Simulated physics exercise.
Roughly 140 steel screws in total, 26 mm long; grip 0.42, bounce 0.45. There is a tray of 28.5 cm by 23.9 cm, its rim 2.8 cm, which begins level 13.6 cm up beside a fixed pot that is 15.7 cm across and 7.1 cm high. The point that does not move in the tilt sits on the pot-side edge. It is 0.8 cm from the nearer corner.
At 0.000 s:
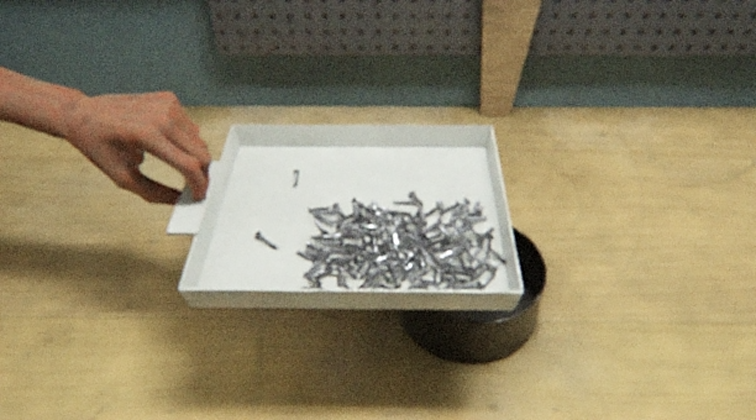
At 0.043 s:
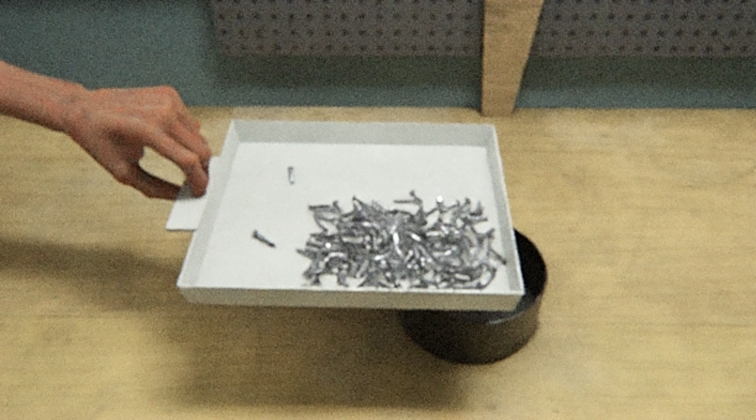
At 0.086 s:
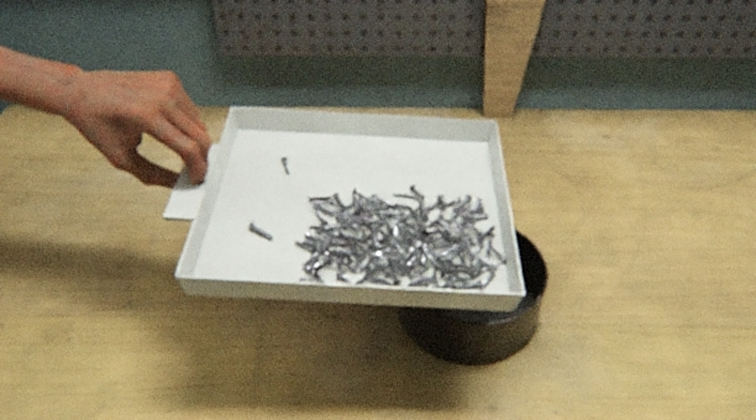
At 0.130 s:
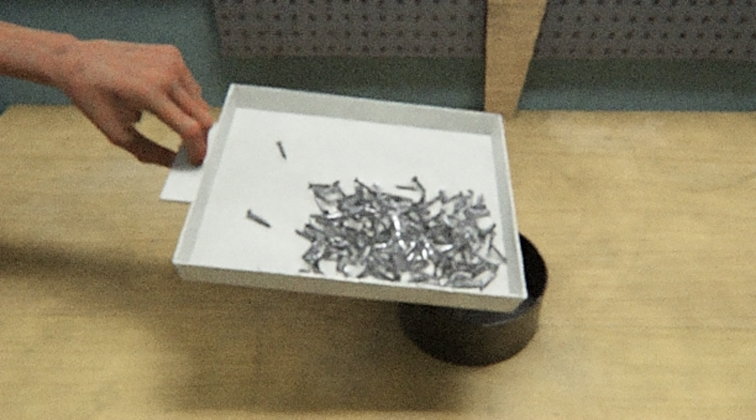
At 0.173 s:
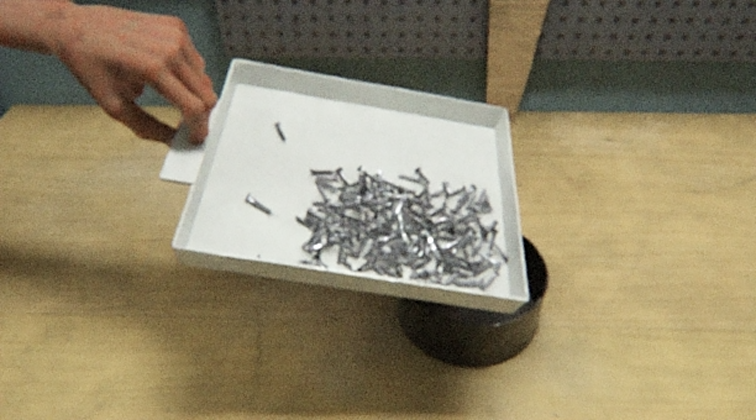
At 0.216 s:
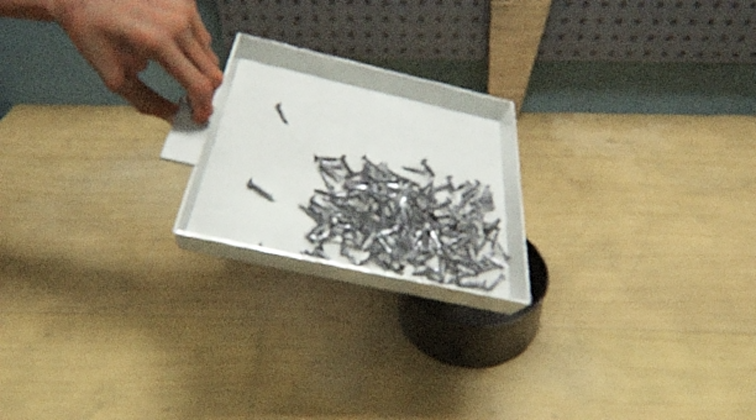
At first, a hand at the left holds a shallow white tray of steel screws nearly level, its right end above a dark round pot on a wooden surface. The hand then raises the left side higher and higher, slanting the tray down toward the right, while the heaped screws barely shift within it.
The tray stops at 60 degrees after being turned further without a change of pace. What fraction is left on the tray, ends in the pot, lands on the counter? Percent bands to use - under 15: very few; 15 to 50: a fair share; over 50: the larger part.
Tray - the larger part, pot - very few, counter - a fair share.
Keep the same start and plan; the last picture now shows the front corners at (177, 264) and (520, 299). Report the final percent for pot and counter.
Final per cent - pot 0, counter 10.
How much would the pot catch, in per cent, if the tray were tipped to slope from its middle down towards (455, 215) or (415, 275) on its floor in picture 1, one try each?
Near 5 and 0 per cent, in that order.
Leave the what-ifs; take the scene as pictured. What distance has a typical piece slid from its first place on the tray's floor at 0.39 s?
Around 2 centimetres.
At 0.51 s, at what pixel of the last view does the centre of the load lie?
The middle of the load should be at about (485, 239) by then.
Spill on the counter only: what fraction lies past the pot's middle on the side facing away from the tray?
I reckon around 100 per cent.
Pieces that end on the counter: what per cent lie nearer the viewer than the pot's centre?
100 %.
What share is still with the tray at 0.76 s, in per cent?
Of the load, some 85 percent.
After 0.39 s, tilt 40 degrees; the tray holds 100 %, the pot 0 %.
After 0.51 s, tilt 55 degrees; the tray holds 100 %, the pot 0 %.
After 0.76 s, tilt 60 degrees; the tray holds 85 %, the pot 0 %.
At rest (2.2 s), tray 65 %, pot 0 %, counter 35 %.
